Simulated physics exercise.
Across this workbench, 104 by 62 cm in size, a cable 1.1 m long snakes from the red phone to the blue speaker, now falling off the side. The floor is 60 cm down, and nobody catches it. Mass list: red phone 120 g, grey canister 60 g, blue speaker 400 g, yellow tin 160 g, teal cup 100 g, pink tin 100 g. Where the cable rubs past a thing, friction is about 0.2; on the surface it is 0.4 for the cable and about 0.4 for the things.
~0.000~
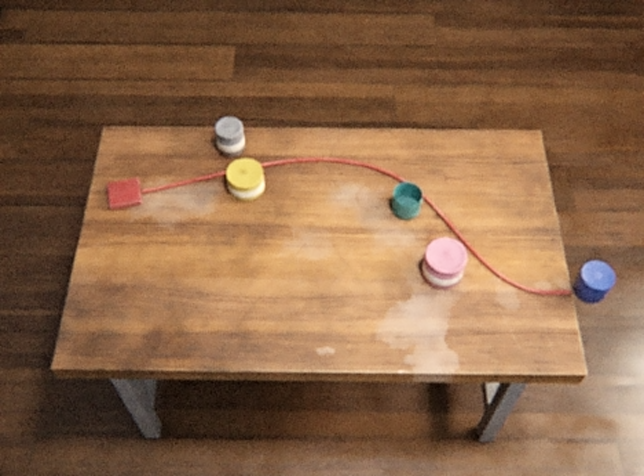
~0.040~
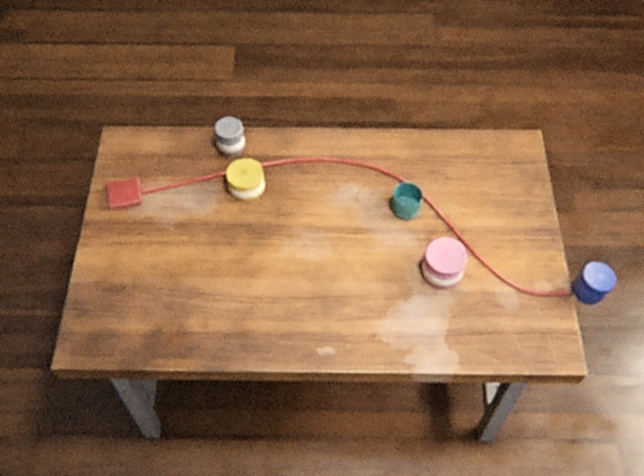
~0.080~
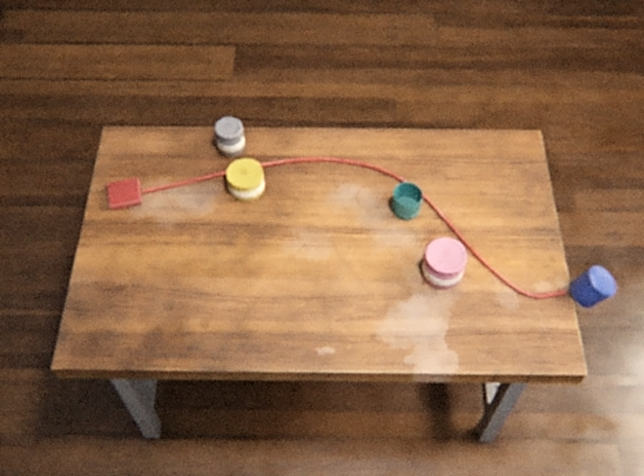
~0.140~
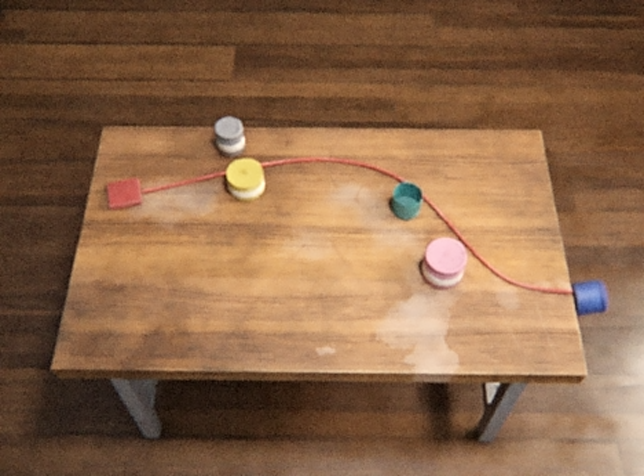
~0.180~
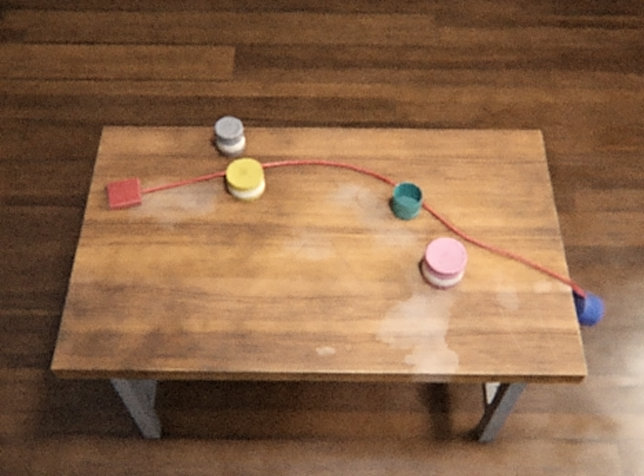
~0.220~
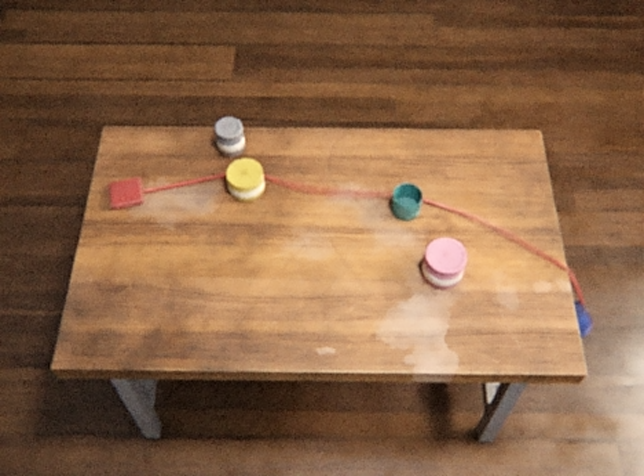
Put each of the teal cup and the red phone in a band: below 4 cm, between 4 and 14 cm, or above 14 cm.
At the end, the teal cup covers a medium distance. The red phone covers a big distance.
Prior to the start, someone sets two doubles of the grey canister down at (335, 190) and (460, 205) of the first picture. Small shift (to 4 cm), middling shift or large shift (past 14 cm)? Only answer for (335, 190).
There it moves a moderate amount.
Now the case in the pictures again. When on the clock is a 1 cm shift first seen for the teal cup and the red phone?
The teal cup at 0.26 seconds and the red phone at 0.24 seconds.
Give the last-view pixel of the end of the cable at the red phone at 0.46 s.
Approximate position: (252, 179).
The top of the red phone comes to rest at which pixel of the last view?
(418, 165).
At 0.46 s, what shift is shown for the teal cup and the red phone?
Approx. shifts - teal cup: 6 cm; red phone: 25 cm.
After 0.5 s, the cable's tail end at (252, 179); red phone 25 cm off its start, teal cup 7 cm off its start, blue speaker over the edge.
After 0.7 s, the cable's tail end at (393, 175); red phone 57 cm off its start, teal cup 7 cm off its start, blue speaker over the edge.
After 1.0 s, the cable's tail end at (433, 175); red phone 66 cm off its start at (418, 165), teal cup 7 cm off its start at (404, 220), blue speaker over the edge.
After 1.2 s, the cable's tail end at (433, 175); red phone 66 cm off its start, teal cup 7 cm off its start, blue speaker over the edge.
After 2.4 s, the cable's tail end at (433, 175); red phone 66 cm off its start at (418, 165), teal cup 7 cm off its start at (404, 220), blue speaker over the edge, yellow tin 7 cm off its start at (264, 191).
